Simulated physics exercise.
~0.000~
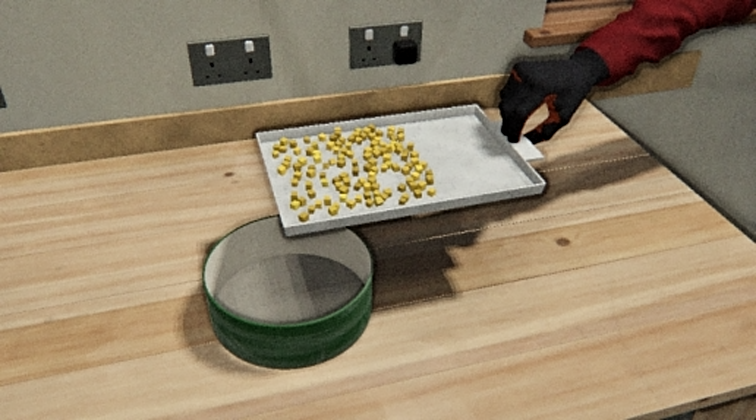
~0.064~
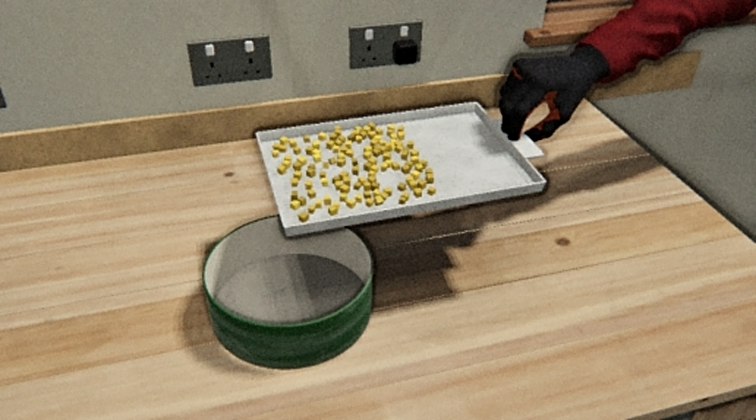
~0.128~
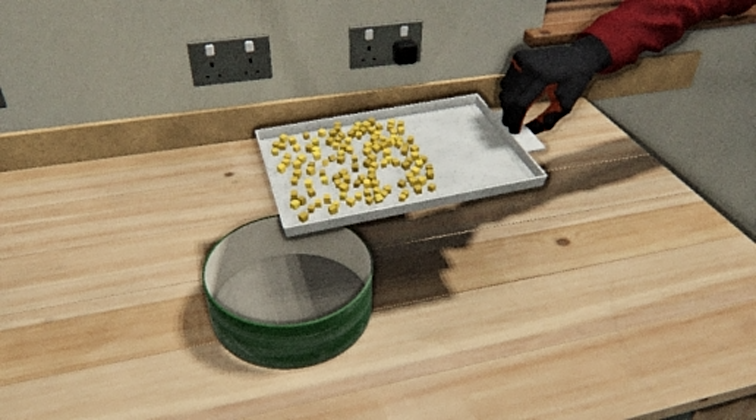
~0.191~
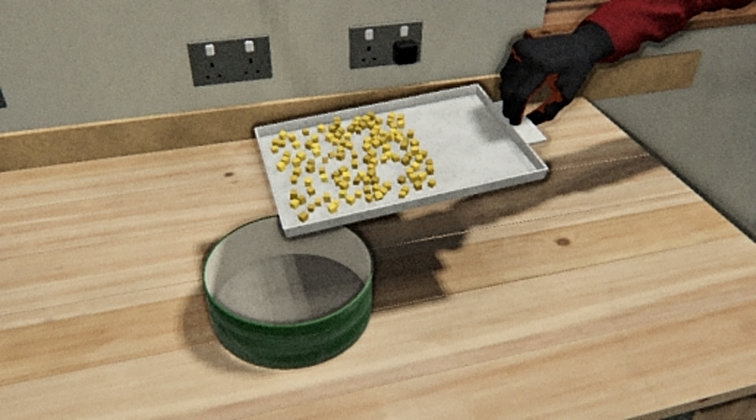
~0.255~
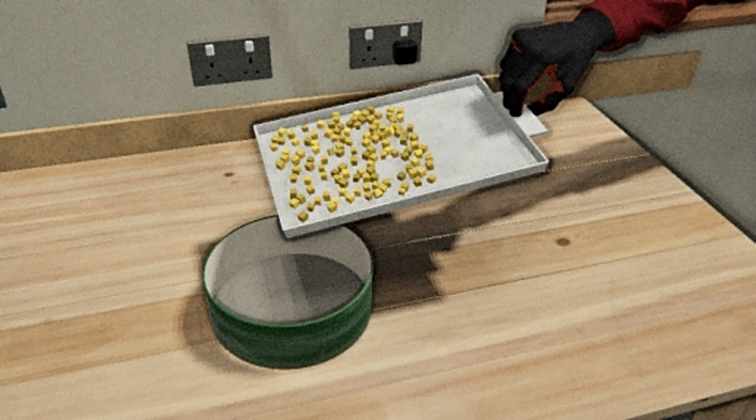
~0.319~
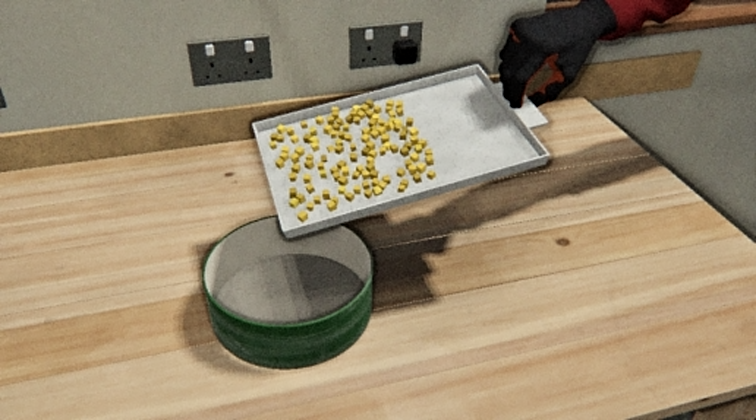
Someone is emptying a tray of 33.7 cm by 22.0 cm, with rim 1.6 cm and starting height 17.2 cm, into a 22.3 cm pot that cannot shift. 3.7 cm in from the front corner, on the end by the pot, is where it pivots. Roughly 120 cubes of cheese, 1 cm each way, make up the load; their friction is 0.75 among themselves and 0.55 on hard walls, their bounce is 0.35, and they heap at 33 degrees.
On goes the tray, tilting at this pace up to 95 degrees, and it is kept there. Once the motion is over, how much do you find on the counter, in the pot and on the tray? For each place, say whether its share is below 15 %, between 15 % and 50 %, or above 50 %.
In the end counter: Looks set for a minimal amount, pot: Looks set for the better part, left on the tray: Looks set for a minimal amount.
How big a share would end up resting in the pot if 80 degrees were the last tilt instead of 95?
Around 20 %, I reckon.
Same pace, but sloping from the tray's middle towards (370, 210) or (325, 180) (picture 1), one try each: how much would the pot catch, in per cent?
Some 75 and 65 per cent.
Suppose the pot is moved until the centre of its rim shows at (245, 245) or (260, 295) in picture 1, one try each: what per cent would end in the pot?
Spot one: Some 45 per cent; spot two: Some 95 per cent.
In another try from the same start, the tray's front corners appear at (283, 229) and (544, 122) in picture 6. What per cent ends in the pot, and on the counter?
Split: Pot = 90, counter = 10.
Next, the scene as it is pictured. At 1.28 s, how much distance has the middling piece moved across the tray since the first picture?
Displacement on the tray: About 9 cm.
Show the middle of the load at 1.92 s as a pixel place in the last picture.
Look near (282, 191) in the last picture.
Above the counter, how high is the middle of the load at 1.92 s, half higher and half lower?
Roughly 22 centimetres, give or take.
Then, at 1.28 s, tilt 50 degrees; the tray holds 95 %, the pot 0 %.
After 1.92 s, tilt 76 degrees; the tray holds 80 %, the pot 15 %.
After 2.60 s, tilt 95 degrees; the tray holds 35 %, the pot 25 %.
At rest (4.1 s), counter 5 %, pot 95 %, tray 0 %.
